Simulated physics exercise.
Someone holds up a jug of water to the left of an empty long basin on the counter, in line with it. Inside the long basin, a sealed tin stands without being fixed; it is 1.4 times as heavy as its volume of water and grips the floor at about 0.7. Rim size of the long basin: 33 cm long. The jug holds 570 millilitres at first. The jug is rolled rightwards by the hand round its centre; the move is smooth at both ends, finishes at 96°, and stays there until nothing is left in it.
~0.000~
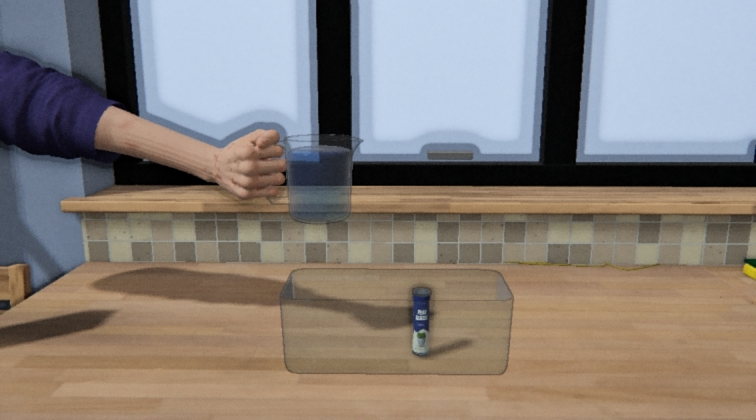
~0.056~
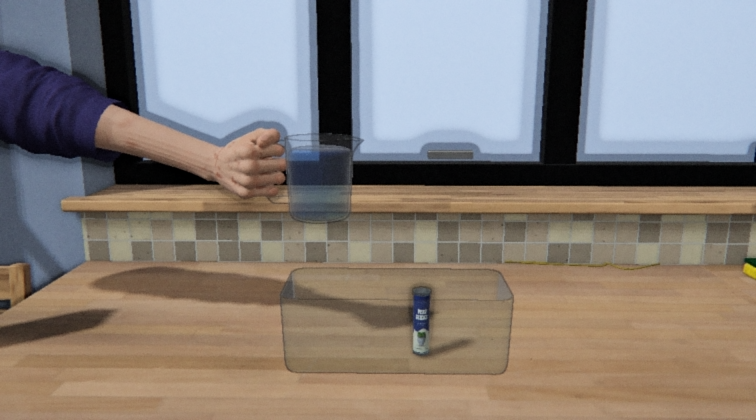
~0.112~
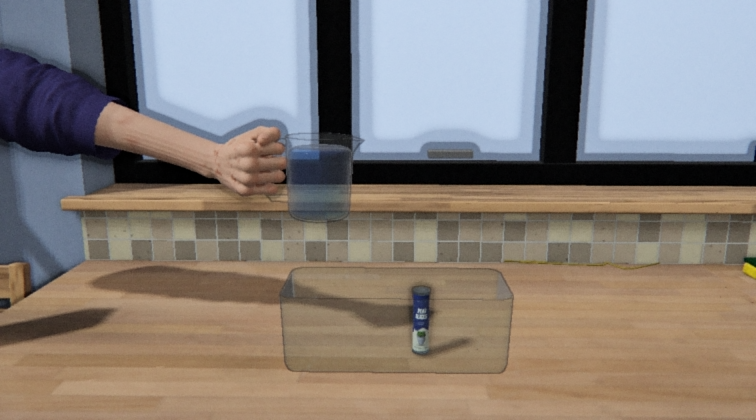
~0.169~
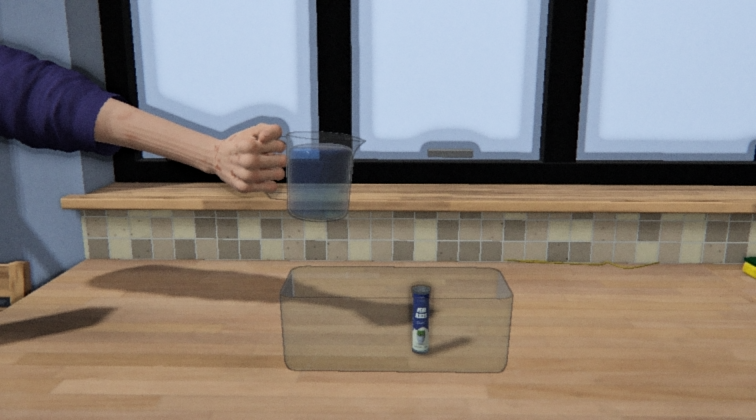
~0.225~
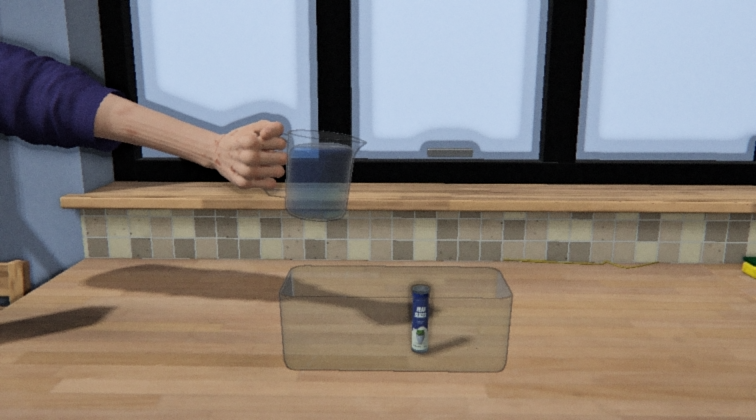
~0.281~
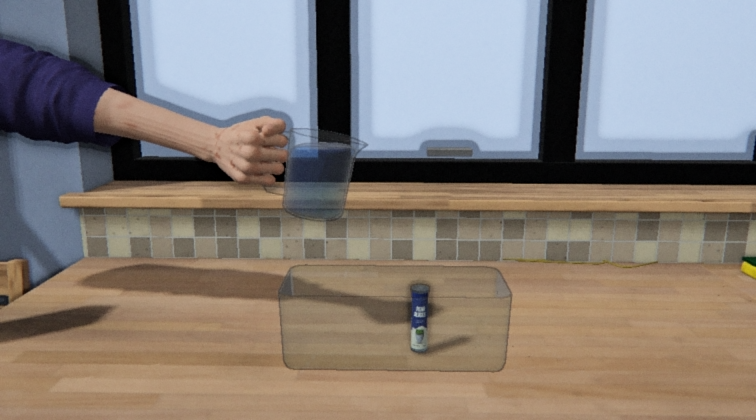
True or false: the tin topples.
True.
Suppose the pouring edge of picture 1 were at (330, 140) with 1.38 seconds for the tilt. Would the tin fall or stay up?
After that, the tin stays vertical.
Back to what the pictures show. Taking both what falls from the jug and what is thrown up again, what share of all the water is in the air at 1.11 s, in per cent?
Near 20 in a hundred.
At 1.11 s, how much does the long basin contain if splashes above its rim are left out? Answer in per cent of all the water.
38 per cent or thereabouts.
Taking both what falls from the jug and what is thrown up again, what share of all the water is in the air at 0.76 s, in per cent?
Around 12 in a hundred.
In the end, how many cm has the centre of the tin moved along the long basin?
7.0 cm.
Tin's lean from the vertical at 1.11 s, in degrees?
It sits at roughly 0°.
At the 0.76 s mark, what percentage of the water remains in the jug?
86 %.
After 0.76 s the tilt is 56° and 86 per cent is still to pour; the tin stands where it began.
After 1.11 s the tilt is 87° and 40 per cent is still to pour; the tin stands where it began.
After 1.48 s the tilt is 96° and 7 per cent is still to pour; the tin lies on its side.
After 1.88 s the tilt is 96° and 1 per cent is still to pour; the tin lies on its side.
In the end the tin lies on its side.
